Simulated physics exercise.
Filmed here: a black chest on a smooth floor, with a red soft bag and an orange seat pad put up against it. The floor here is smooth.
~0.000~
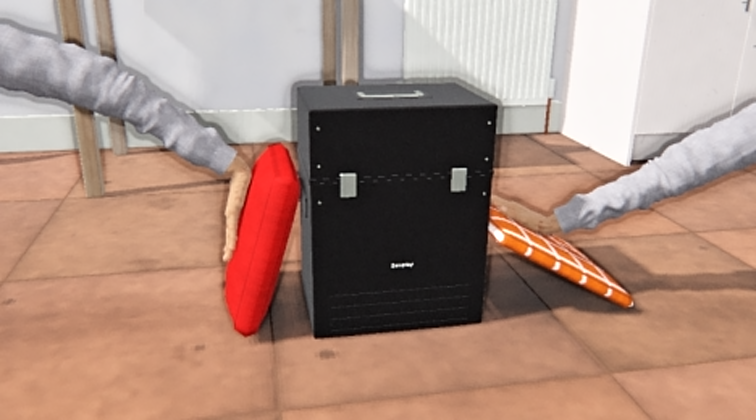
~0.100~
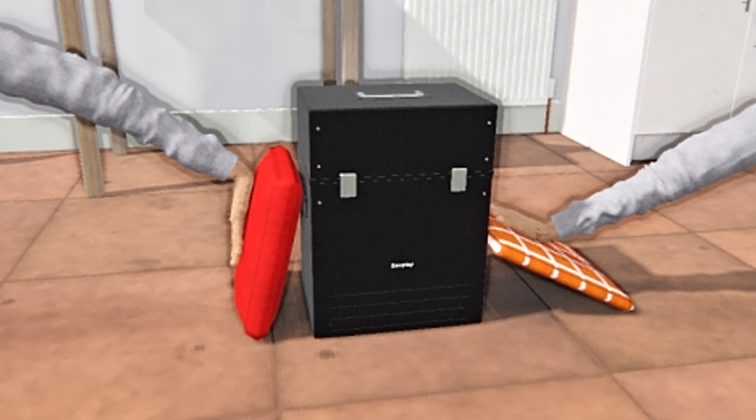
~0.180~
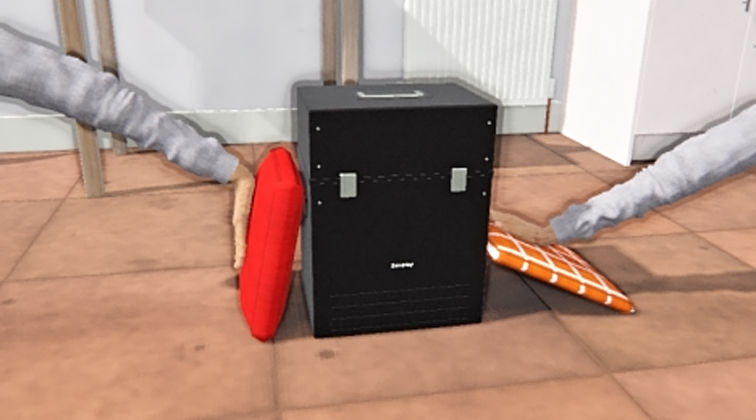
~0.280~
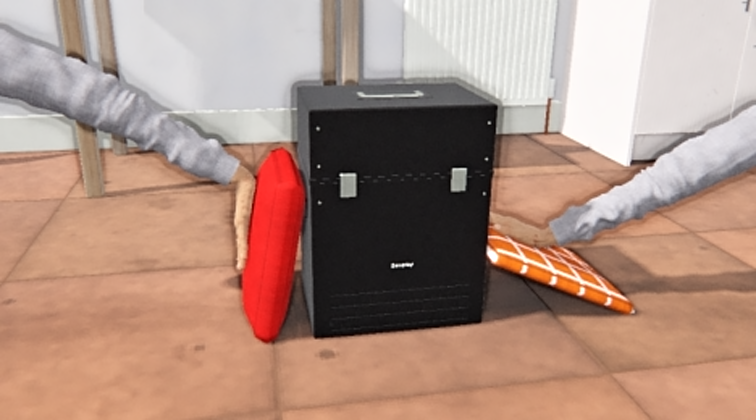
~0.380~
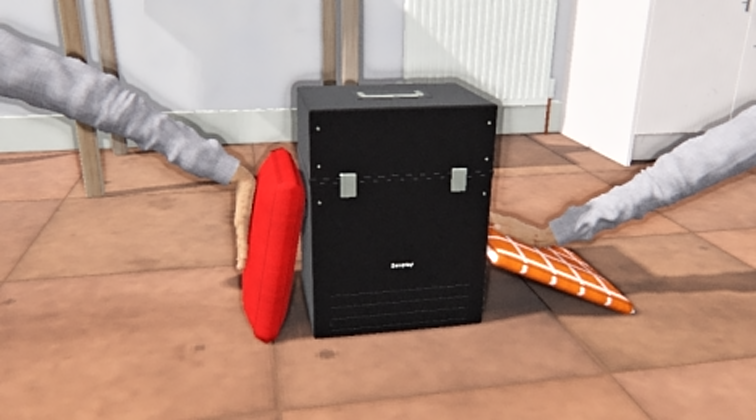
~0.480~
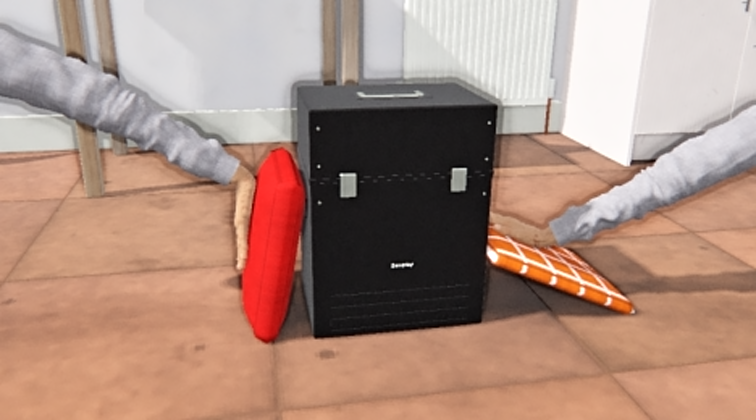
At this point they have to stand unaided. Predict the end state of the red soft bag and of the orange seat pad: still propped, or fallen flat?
I expect that the red soft bag remains propped, the orange seat pad has fallen flat.
By 0.72 s, soft bag still up near (273, 243); seat pad flat on the floor near (540, 276).
By 0.90 s, soft bag still up near (273, 243); seat pad flat on the floor near (539, 281).
When it is over, soft bag still up near (274, 243); seat pad flat on the floor near (539, 282). The red soft bag keeps leaning and the orange seat pad slumps to the floor.
